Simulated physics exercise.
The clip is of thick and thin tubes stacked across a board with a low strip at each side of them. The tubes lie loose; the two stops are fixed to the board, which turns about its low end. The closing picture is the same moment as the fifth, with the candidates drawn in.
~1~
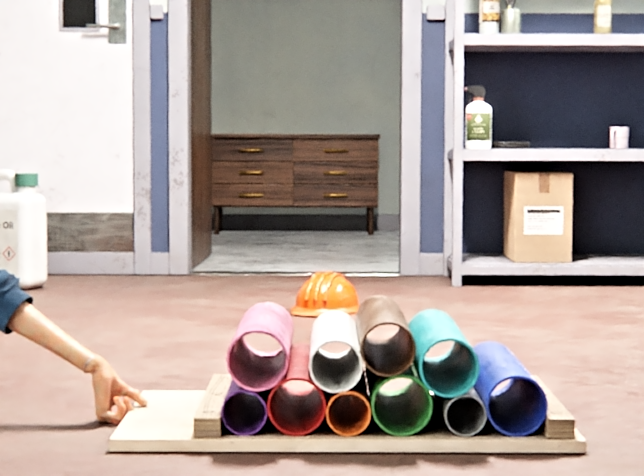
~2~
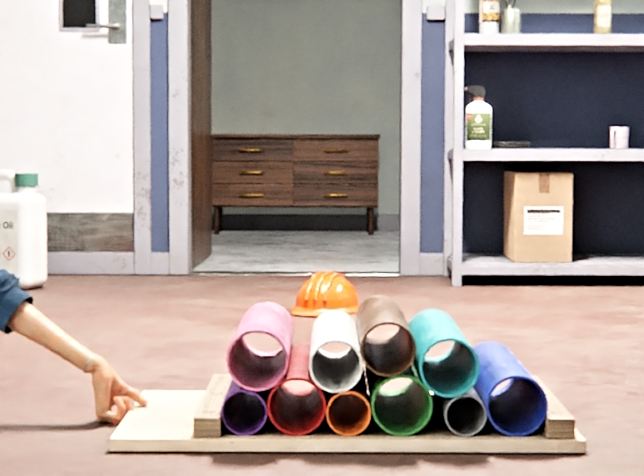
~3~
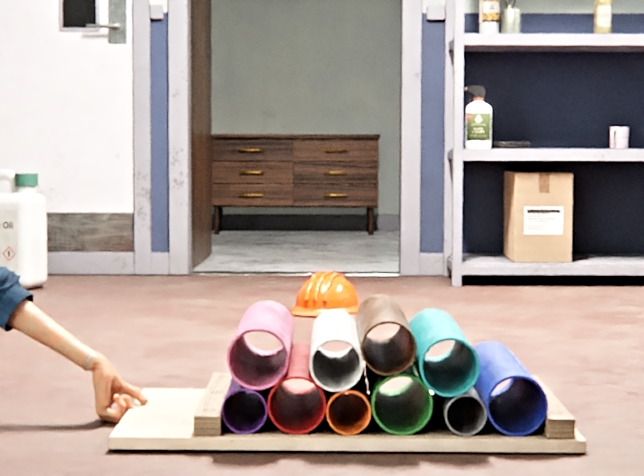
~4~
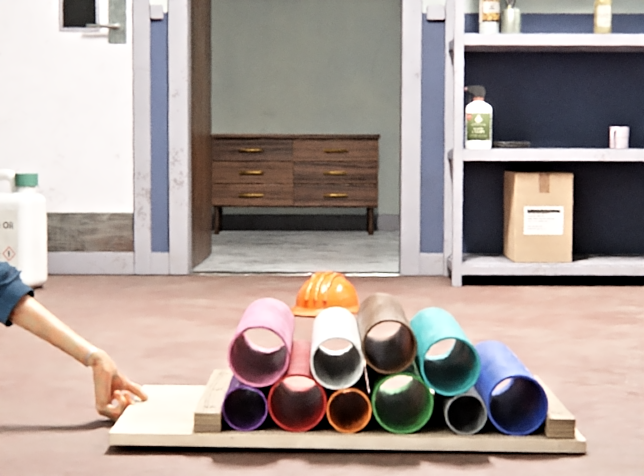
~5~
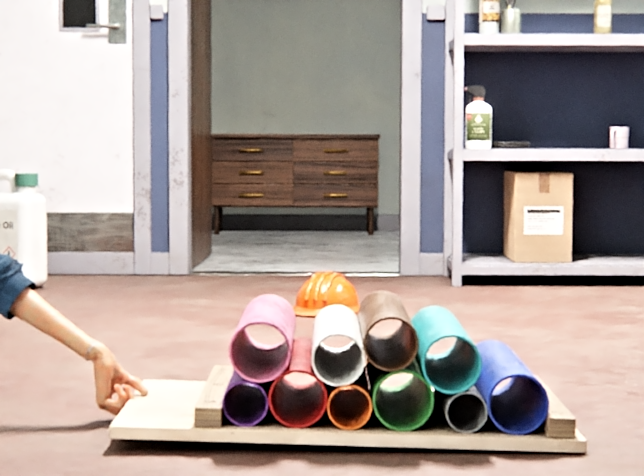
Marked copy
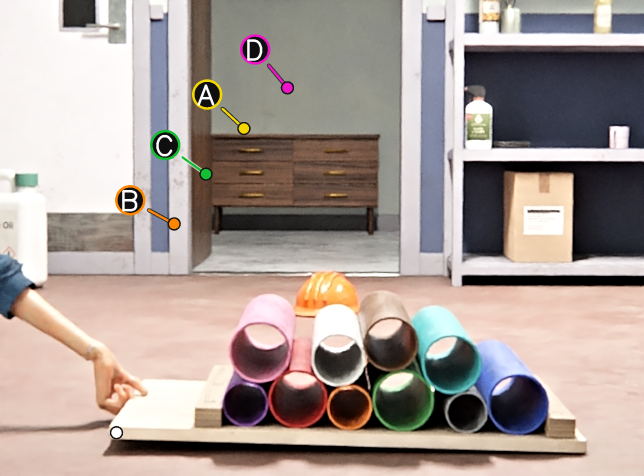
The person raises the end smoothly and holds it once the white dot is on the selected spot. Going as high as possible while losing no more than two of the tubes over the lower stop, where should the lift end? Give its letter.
C is the limit.
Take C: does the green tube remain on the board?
Yes.
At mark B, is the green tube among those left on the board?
Yes, with B.
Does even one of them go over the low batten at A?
Yes.
On the marked copy, A at (244, 129); B at (174, 224); C at (206, 174); D at (288, 88); the white dot at (116, 433).
Following C. Soon after the start, board at 20°.
Later, board at 35°.
In the end, board at 35°, two over the low batten (turquoise, brown).
As for the rest, A five over the low batten; B none over the low batten; D five over the low batten.
